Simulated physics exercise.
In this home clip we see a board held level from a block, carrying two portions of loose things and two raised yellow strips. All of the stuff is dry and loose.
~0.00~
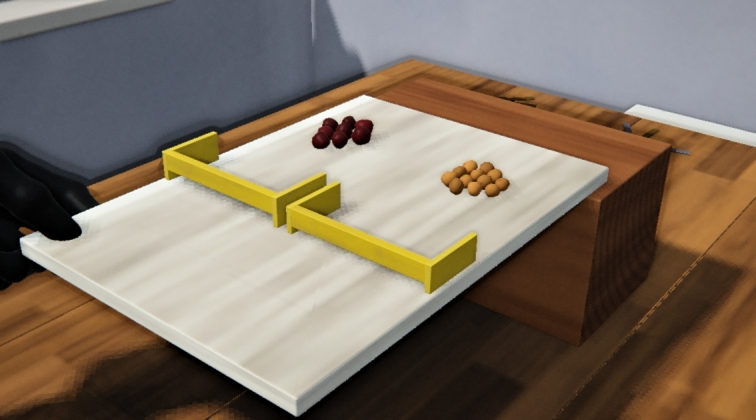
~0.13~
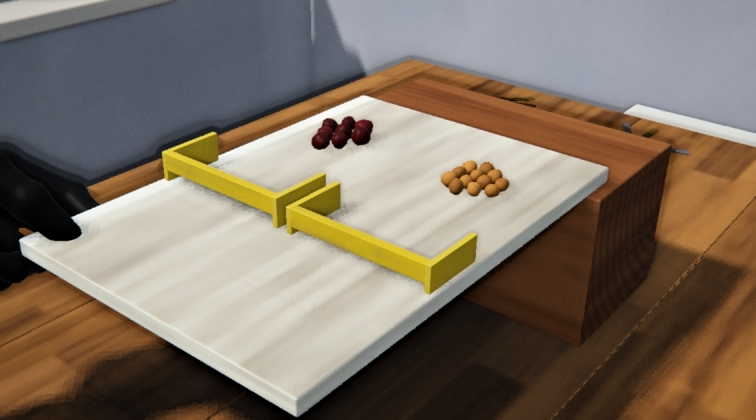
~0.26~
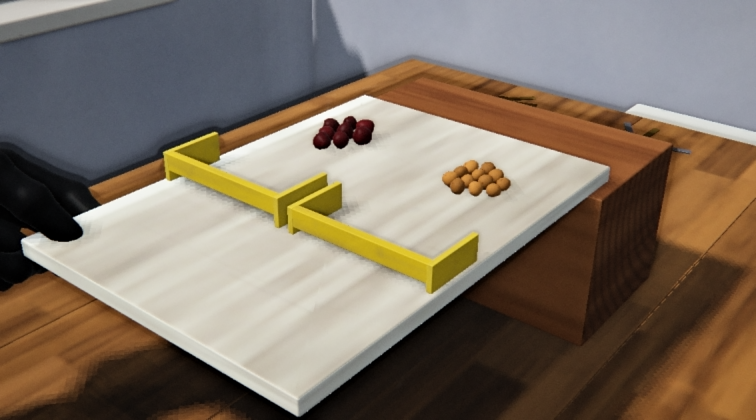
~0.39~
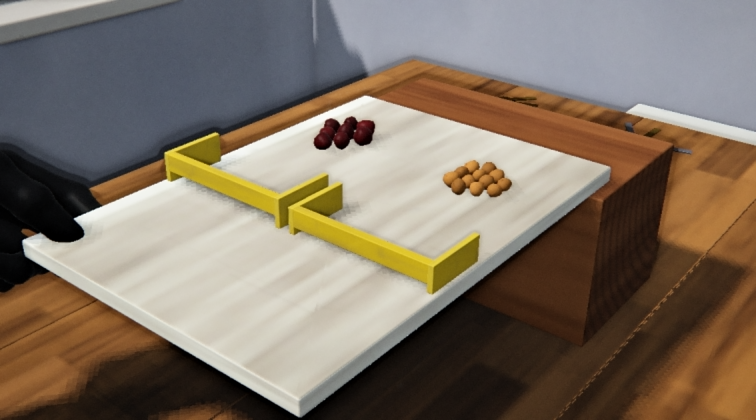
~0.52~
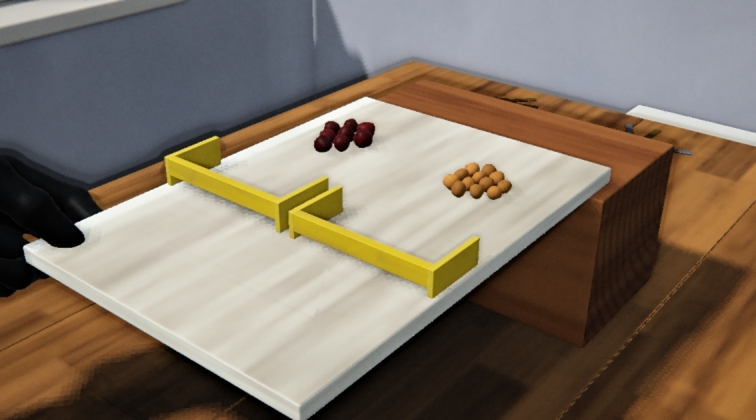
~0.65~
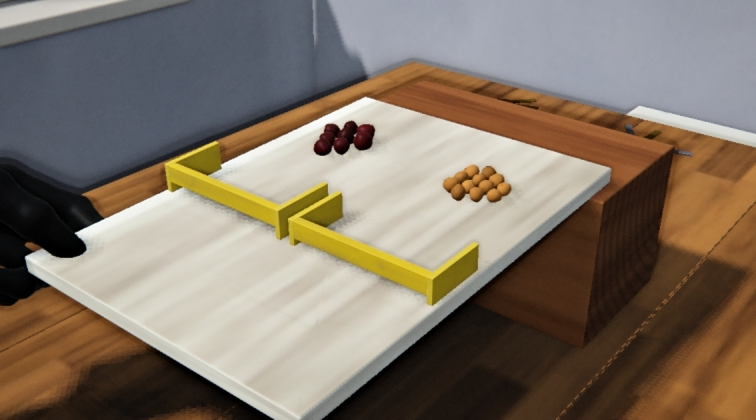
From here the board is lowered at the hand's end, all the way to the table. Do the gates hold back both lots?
As I see it, the front lot is halted; the back lot is halted.
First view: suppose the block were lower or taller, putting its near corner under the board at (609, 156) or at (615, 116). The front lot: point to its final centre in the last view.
First try: (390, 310); second try: (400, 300).
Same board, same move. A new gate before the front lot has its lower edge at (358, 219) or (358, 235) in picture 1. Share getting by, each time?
About 100 %, then 100 %.
Around 1.43 s, board sloping at 14°; front lot where it was; back lot on its way down.
Around 2.11 s, board sloping at 25°; front lot has reached its gate; back lot has reached its gate.
Around 2.70 s, board resting at 25°; front lot has reached its gate; back lot has reached its gate.
Finally (2.9 s), board resting at 25°; front lot gathered behind its gate; back lot gathered behind its gate.
